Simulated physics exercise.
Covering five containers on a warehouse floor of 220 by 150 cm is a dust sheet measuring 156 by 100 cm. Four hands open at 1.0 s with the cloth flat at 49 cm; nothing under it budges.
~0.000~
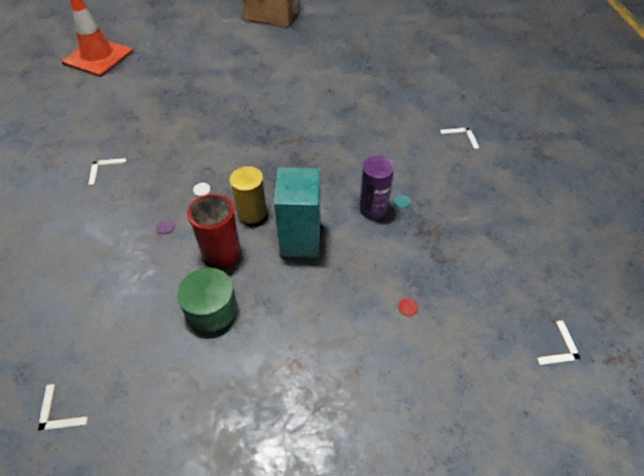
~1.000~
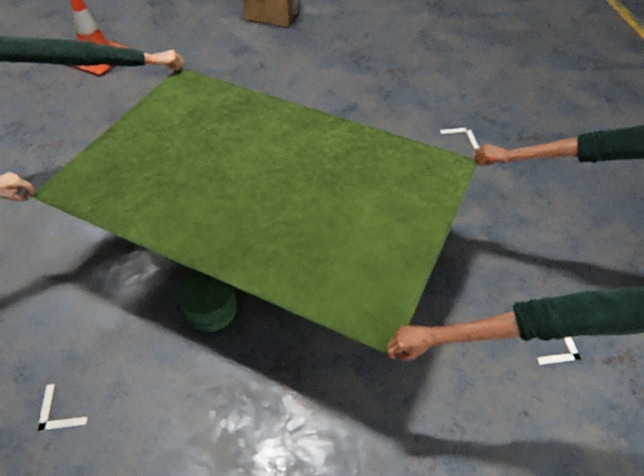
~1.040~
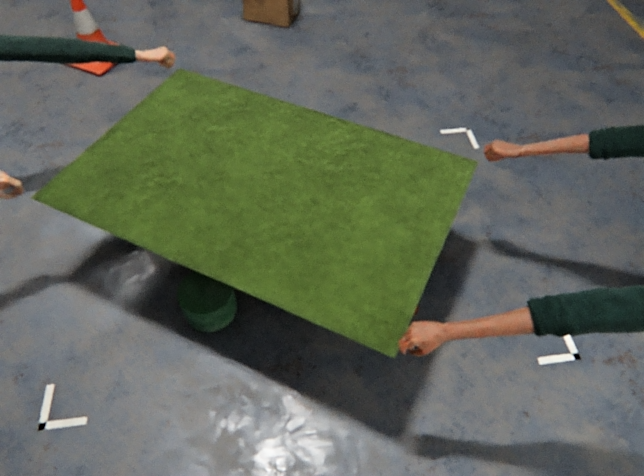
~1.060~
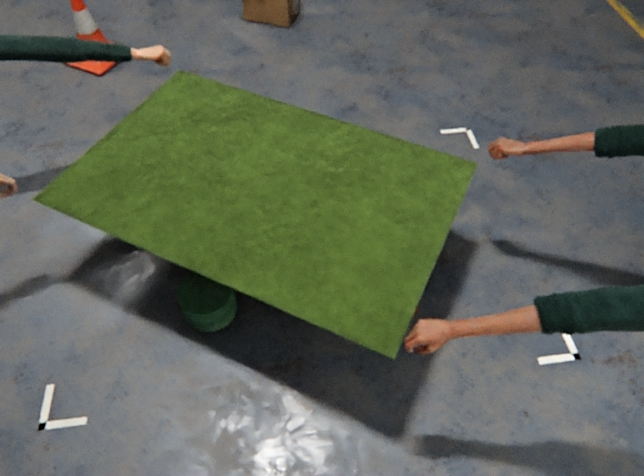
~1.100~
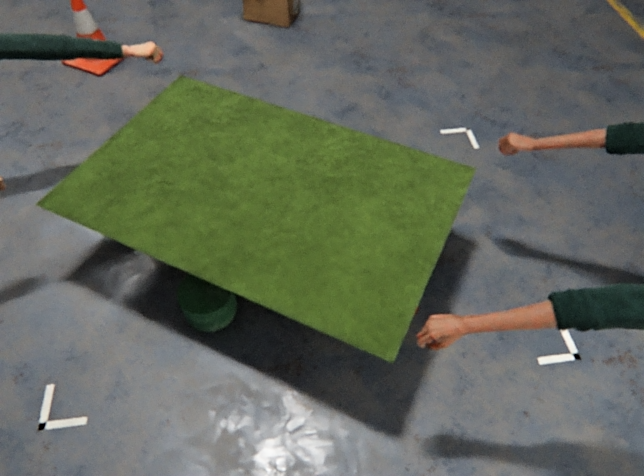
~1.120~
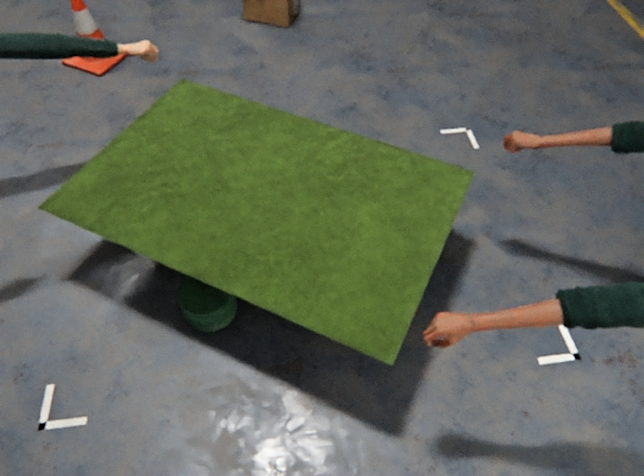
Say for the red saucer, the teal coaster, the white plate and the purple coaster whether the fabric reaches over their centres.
Result: Red saucer remains in the open, teal coaster still shows, white plate vanishes under it, purple coaster ends under the cloth.
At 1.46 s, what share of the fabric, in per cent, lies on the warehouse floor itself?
15 %.
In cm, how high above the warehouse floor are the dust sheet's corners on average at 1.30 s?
I'd guess the corners are around 12 cm high then.
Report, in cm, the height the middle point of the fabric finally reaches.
Roughly 38 cm.
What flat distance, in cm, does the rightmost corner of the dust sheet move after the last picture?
Horizontal travel: Approx. 28 cm.
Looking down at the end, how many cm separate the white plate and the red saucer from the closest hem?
The first sits about 8 cm from the nearest hem, the second about 6 cm.
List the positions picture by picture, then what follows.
The first frame shows red saucer (408, 307); teal coaster (402, 201); white plate (202, 189); purple coaster (165, 227); teal crate (298, 185), 39 cm tall; red pot (210, 210), 31 cm tall; purple bin (379, 166), 31 cm tall; green tub (205, 290), 16 cm tall; yellow tub (246, 178), 25 cm tall.
The second frame shows dust sheet corners (30, 197) (179, 67) (479, 161) (395, 357); highest point 49 cm, lowest 49 cm.
The third frame shows dust sheet corners (31, 198) (179, 69); highest point 48 cm, lowest 48 cm.
The fourth frame shows dust sheet corners (32, 200) (180, 70); highest point 47 cm, lowest 47 cm.
The fifth frame shows dust sheet corners (35, 205) (181, 75); highest point 44 cm, lowest 44 cm.
The sixth frame shows dust sheet corners (38, 208) (182, 79) (475, 172) (392, 366); highest point 43 cm, lowest 42 cm.
At 1.3 s, 0 % of it is down, spanning 172 by 159 cm, above white plate, purple coaster, red saucer.
At 1.5 s, 15 % of it is down, spanning 142 by 135 cm, above white plate, purple coaster.
At 1.6 s, 20 % of it is down, spanning 142 by 136 cm, above white plate, purple coaster.
At 1.8 s, 20 % of it is down, spanning 144 by 136 cm, above white plate, purple coaster.
At 3.3 s, 20 % of it is down, spanning 144 by 136 cm, above white plate, purple coaster.
